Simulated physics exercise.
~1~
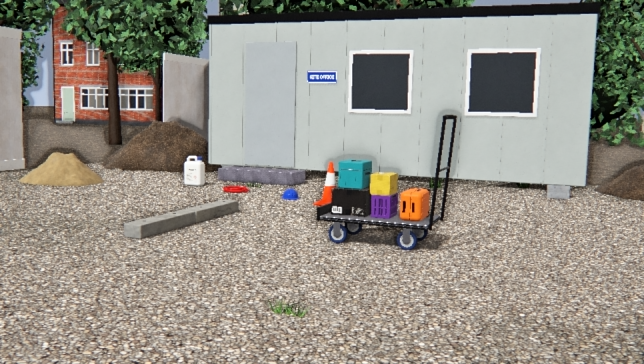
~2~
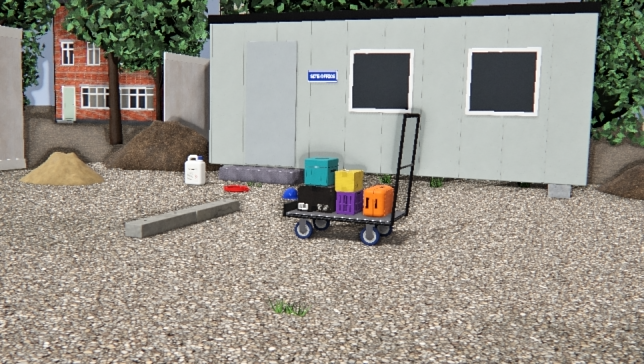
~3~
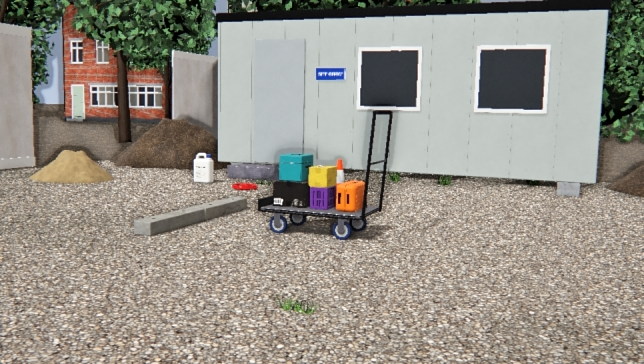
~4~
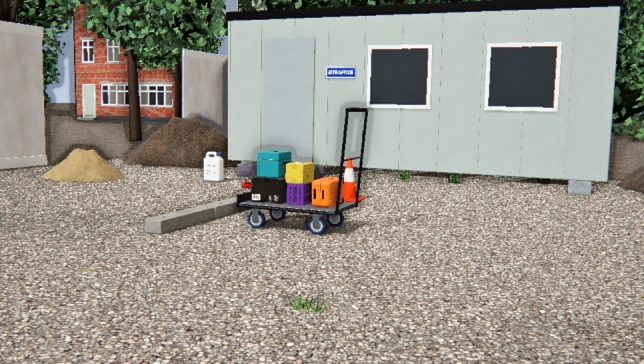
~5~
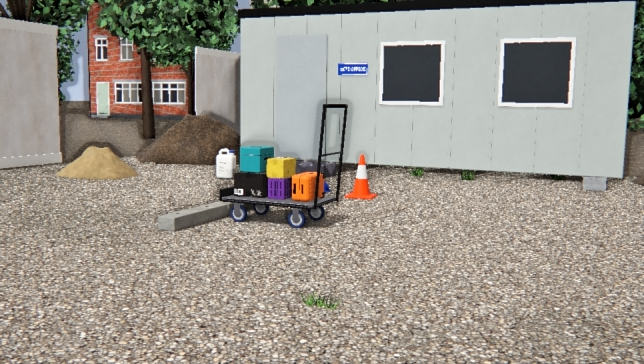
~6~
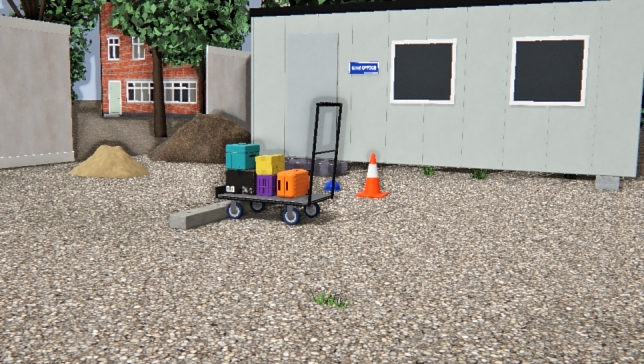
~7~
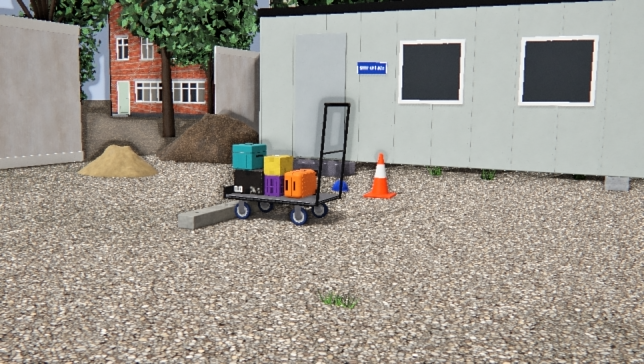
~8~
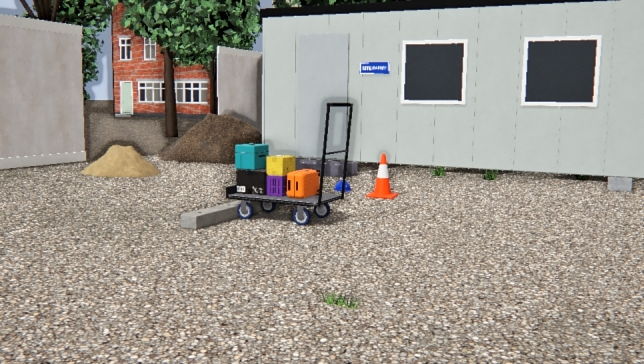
A flat cart loaded with a teal toolbox, a yellow parcel, a purple crate, a black carton and an orange suitcase rolled left across the gravel, stopped at a concrete beam, and ended up standing there with everything still aboard.
